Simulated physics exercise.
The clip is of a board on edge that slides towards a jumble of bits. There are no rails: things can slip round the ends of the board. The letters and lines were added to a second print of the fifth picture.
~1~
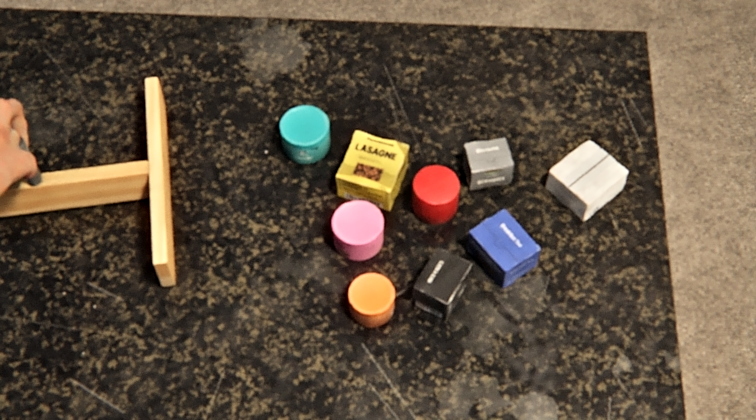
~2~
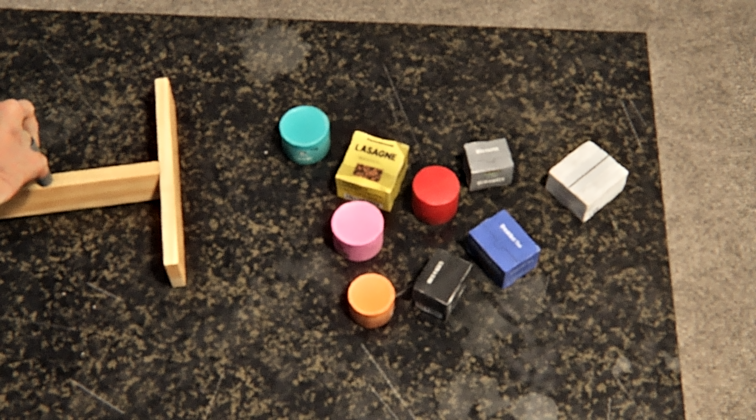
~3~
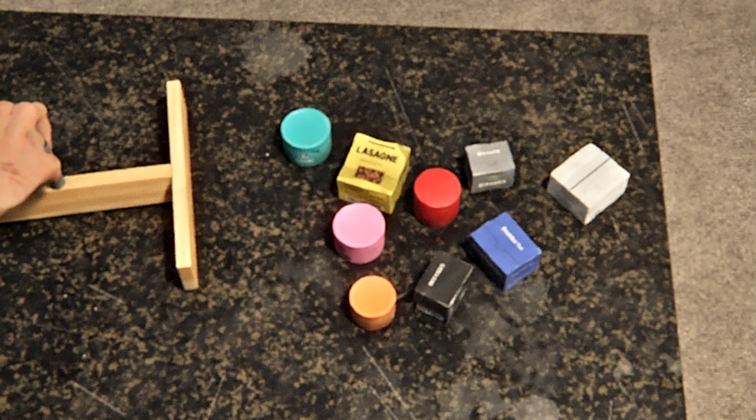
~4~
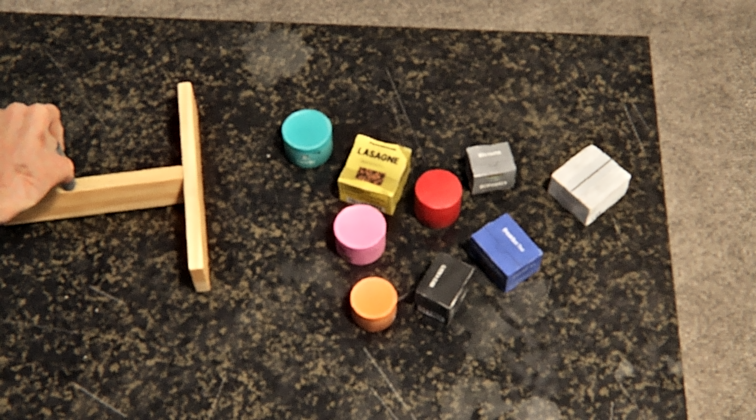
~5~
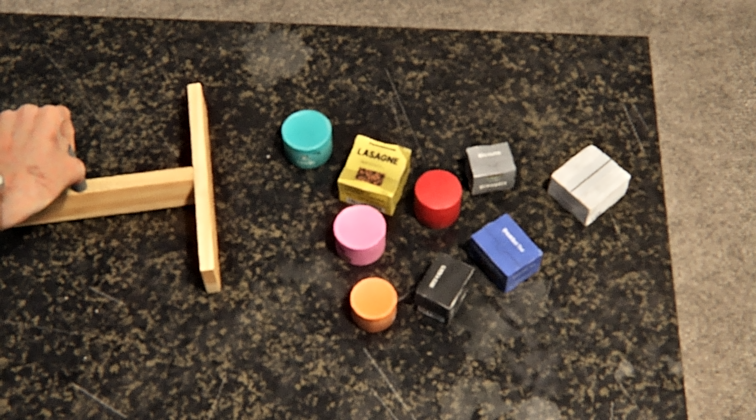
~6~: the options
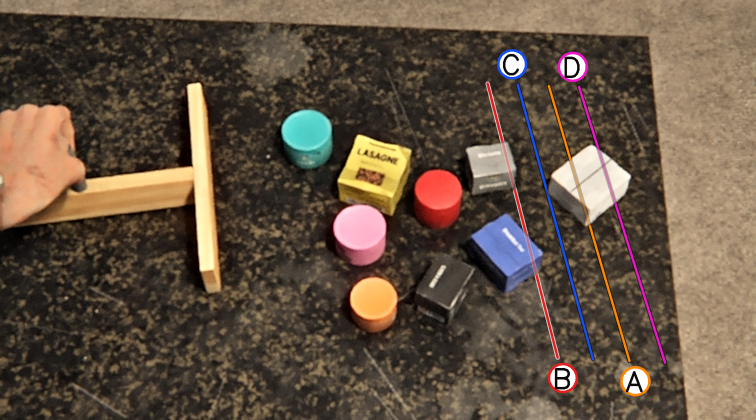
A hand slid a T-shaped wooden board slowly to the right across a dark speckled tabletop, toward a cluster of colorful jars and small boxes that stayed where they were.
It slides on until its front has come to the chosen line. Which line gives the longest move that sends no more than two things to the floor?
It can go as far as A.
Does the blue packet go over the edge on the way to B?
No.
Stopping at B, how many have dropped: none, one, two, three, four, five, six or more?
The count is none.
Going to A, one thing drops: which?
The white box.
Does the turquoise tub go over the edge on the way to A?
By then, no.
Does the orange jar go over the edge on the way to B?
No.
On the copy, A at (586, 213); B at (520, 210); C at (553, 211); D at (619, 214).
On A. First, board (338, 177); turquoise tub (360, 135); yellow packet (386, 175).
Then, board (476, 183); grey packet (560, 147); blue packet (564, 267).
Finally, board (587, 188); white box over the edge; blue packet (678, 279); one fallen.
By contrast, B is within the limit but short; C is within the limit but short; D drops three.
